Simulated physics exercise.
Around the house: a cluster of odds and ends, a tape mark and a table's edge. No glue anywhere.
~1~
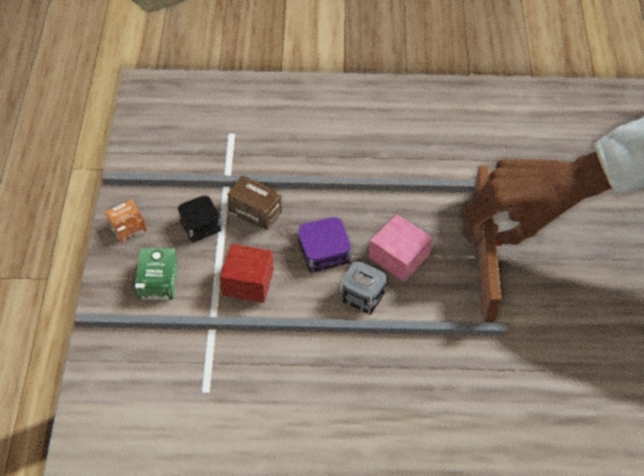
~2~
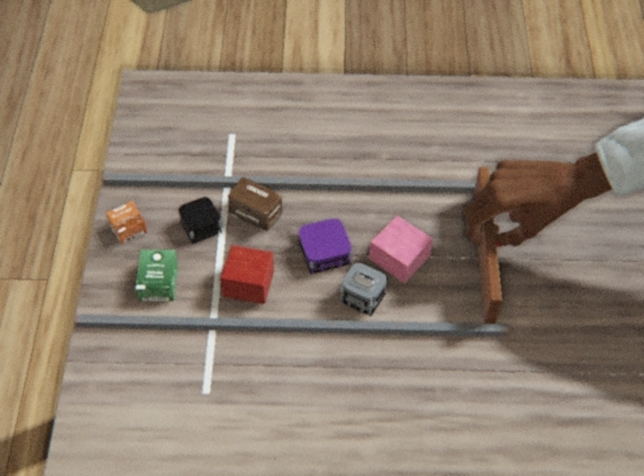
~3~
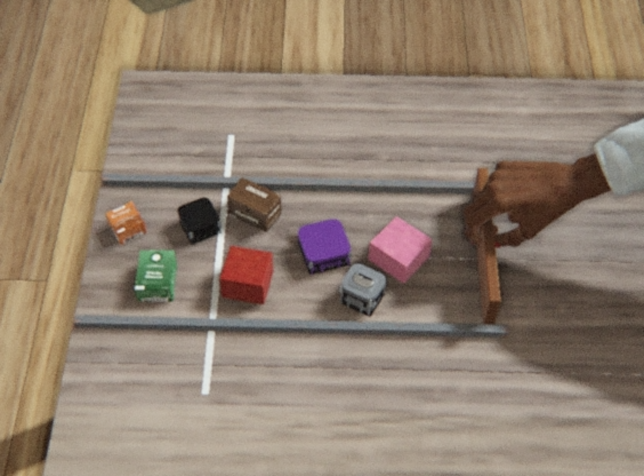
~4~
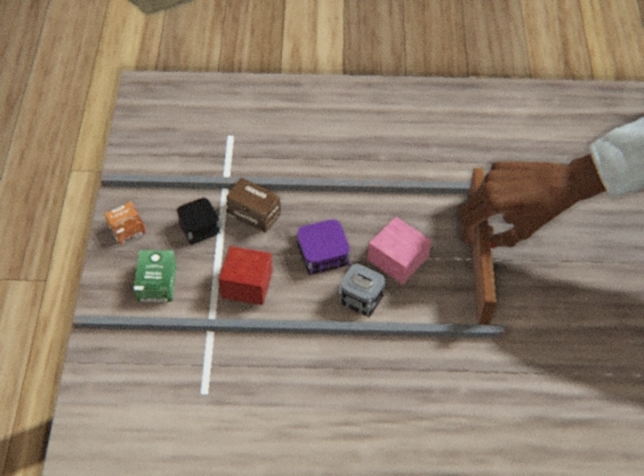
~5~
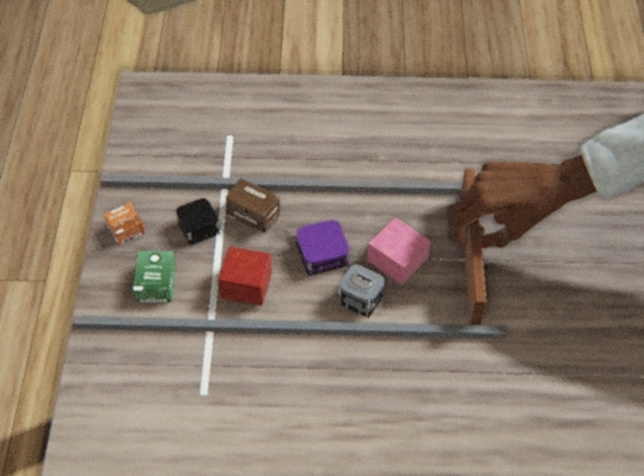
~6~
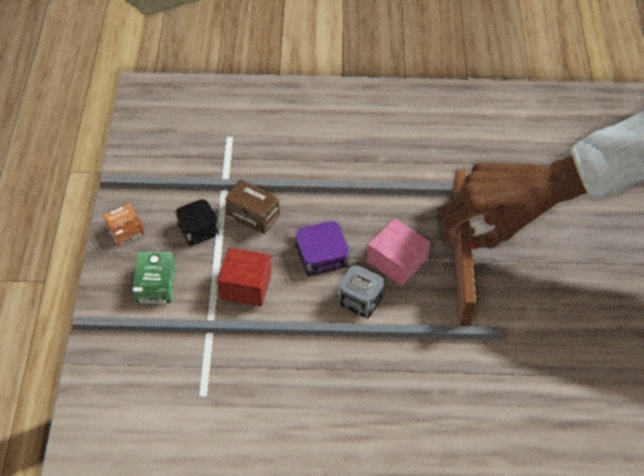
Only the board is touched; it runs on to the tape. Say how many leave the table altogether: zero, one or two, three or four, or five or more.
The number that fall off is zero.
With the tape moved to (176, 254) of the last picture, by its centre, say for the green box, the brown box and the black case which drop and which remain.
The green box goes over; the brown box remains up; the black case stays on.
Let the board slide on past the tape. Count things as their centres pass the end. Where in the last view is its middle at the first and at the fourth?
First at (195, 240), next at (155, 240).
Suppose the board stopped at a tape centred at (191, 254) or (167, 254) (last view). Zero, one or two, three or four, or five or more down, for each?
In that order: Just one or two; one or two.
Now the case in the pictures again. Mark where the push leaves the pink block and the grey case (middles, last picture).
About (193, 259), and the other about (194, 295).
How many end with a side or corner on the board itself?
3 of them.
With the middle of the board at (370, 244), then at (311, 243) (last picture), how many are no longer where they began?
The counts are 3 and 4.
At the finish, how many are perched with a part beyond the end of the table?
It comes to 0.
Soon after, none off yet; orange box at rest near (124, 225); green box at rest near (154, 278); black case at rest near (197, 223).
Then, none off yet; orange box at rest near (123, 225); green box moving near (148, 280); black case moved about its own width near (163, 215).
At rest, the number that fall off is zero.
